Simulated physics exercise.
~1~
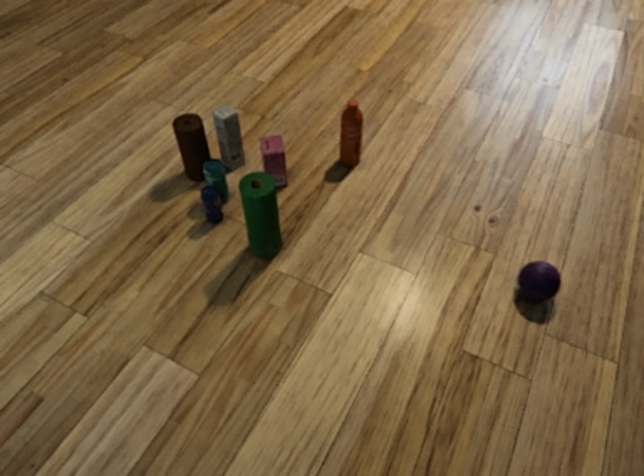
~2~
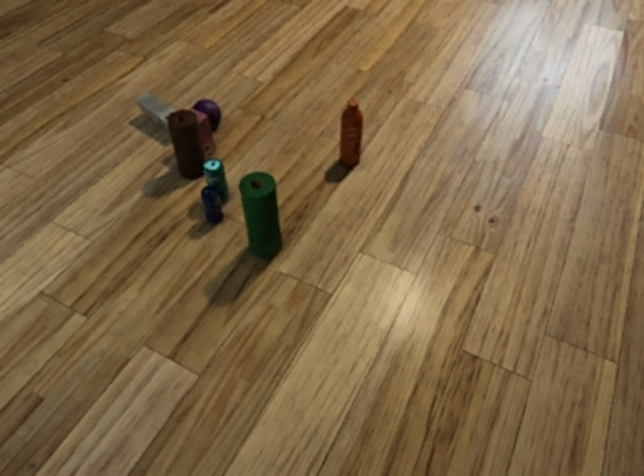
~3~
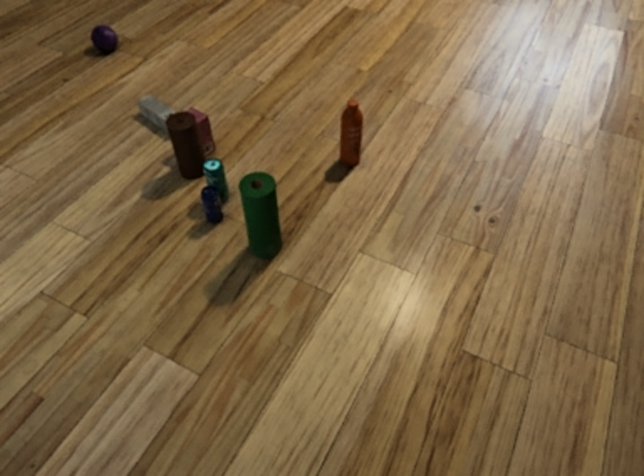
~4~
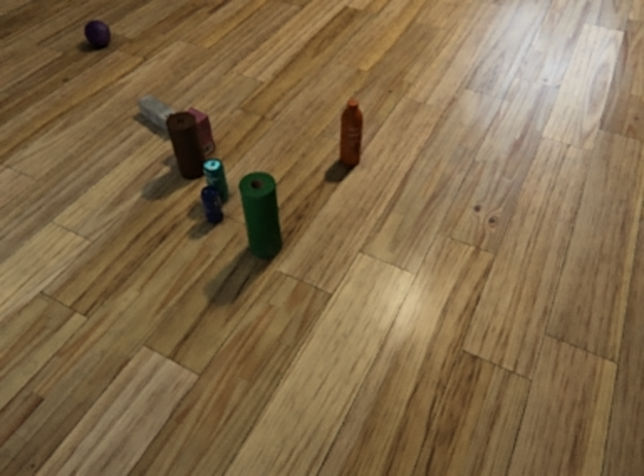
A wooden plank floor is seen from above at an angle, with light gleaming at the upper right. Left of centre stand a brown roll, a white carton, a pink carton, a turquoise can, a blue can and a taller green roll, while an orange bottle stands apart near the middle and a purple ball is at the right. The ball crosses to the group's far side, where the white carton now lies on its side and the pink carton has shifted left, still upright. The ball rolls on toward the upper left, then moves slightly farther. It ends there, with the cans, green roll and bottle still standing in place.
